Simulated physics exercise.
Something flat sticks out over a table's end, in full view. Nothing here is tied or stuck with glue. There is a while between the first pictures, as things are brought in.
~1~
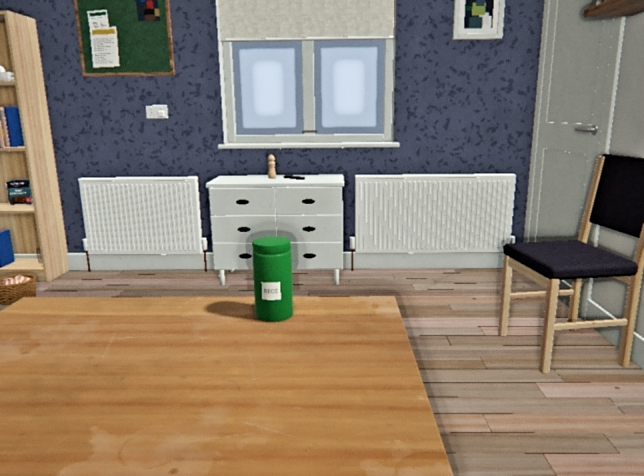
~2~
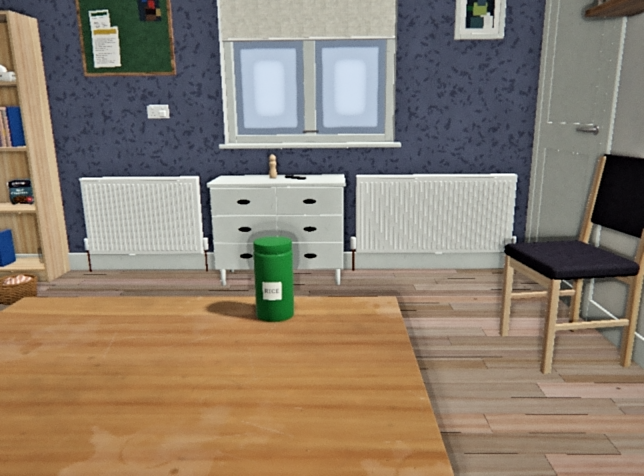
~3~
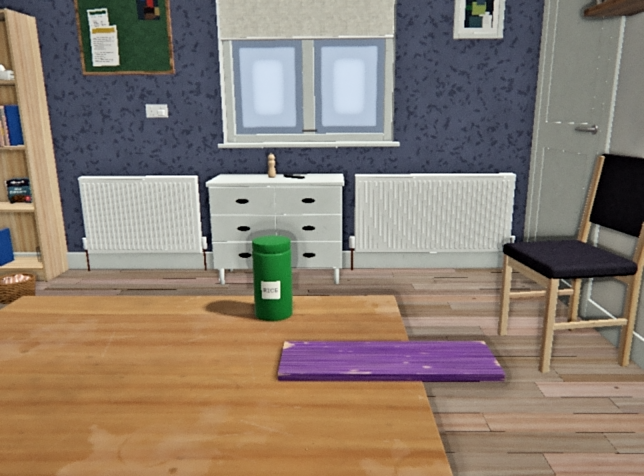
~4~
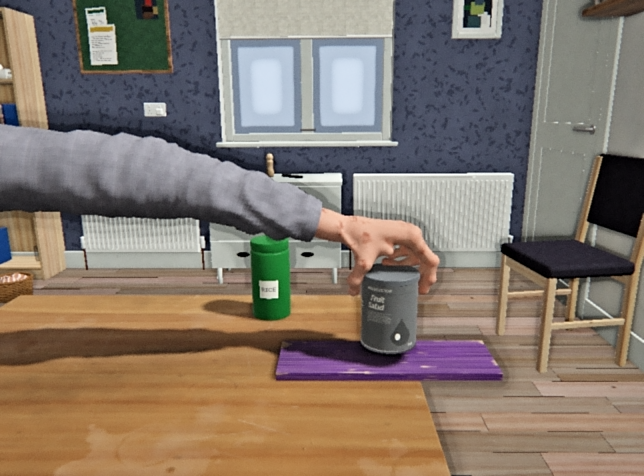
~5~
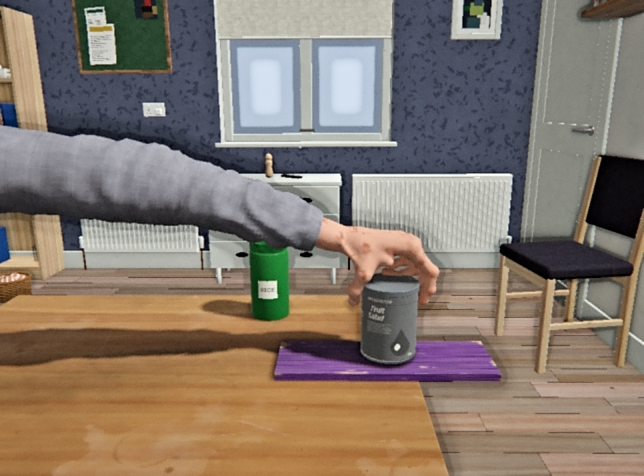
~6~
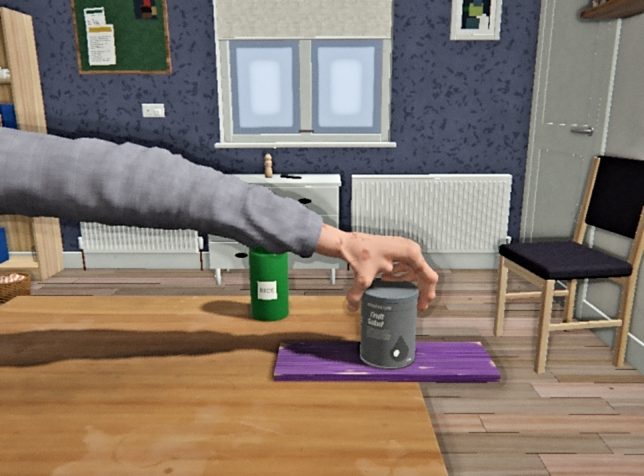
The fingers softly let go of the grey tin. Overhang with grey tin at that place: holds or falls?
Holds.
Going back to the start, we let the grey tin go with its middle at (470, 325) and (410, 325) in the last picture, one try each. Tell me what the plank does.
Trial 1 - falls; trial 2 - stable.
Then, 0.50 s after the last picture, nothing has stirred.
Then, 1.30 s after the last picture, grey tin resting near (388, 323).
At rest, all 3 in place. Seen from the same camera at the end, grey tin near (388, 323). The plank holds.
